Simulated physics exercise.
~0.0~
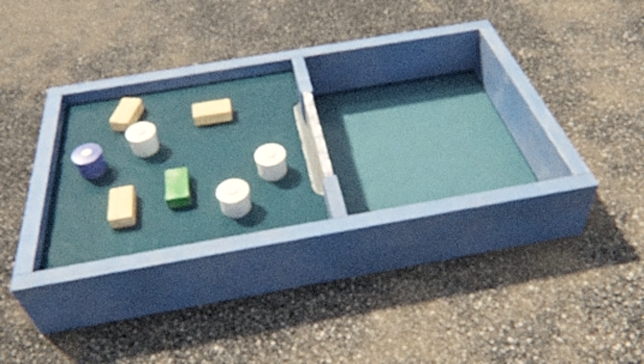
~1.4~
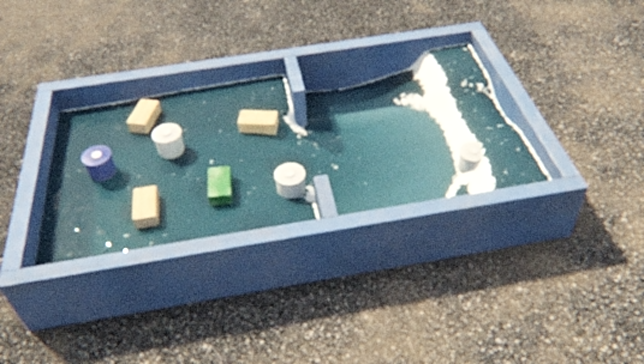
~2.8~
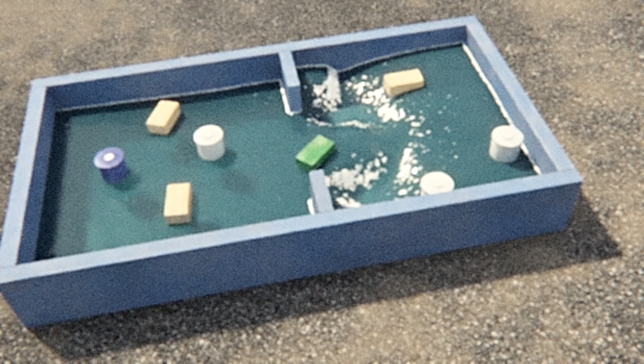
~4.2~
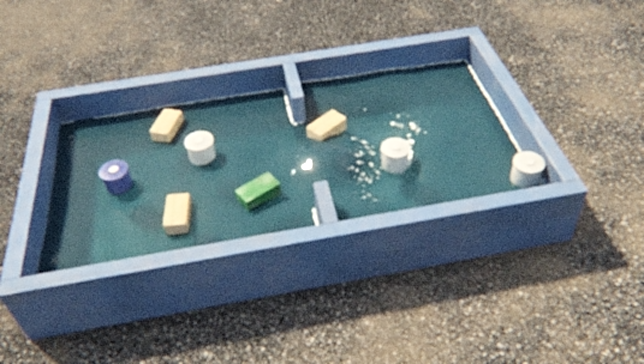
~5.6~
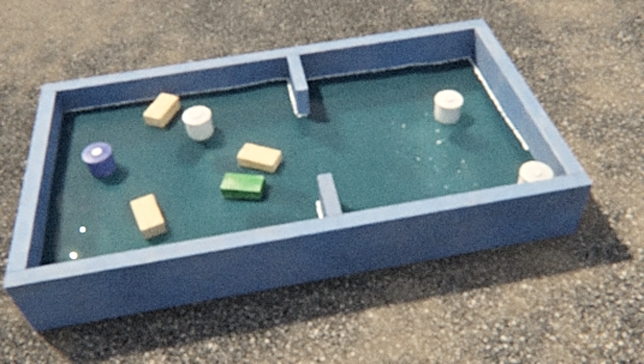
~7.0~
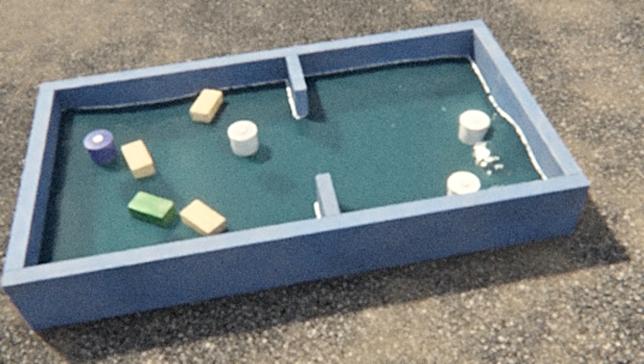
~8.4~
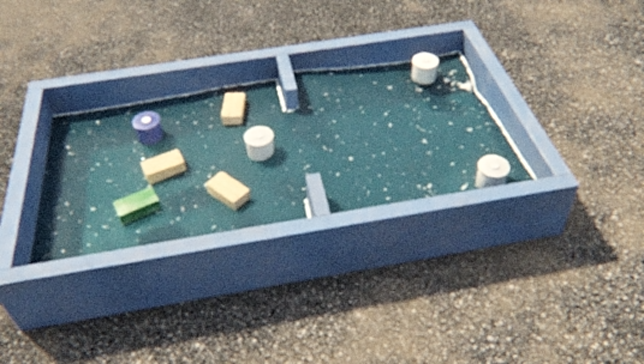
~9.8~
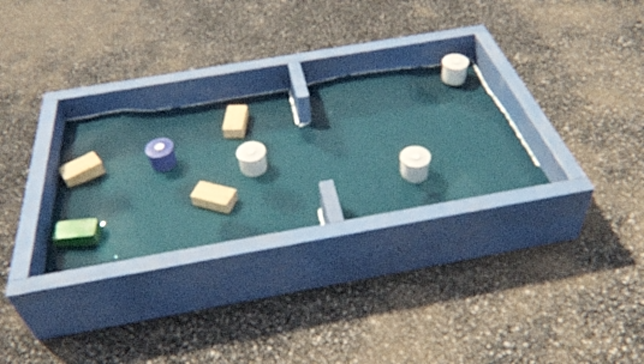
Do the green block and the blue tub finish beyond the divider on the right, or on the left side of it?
Both finish on the left side of the divider. The green block drifts toward the gap and then back to the left, while the blue tub stays well short of it.
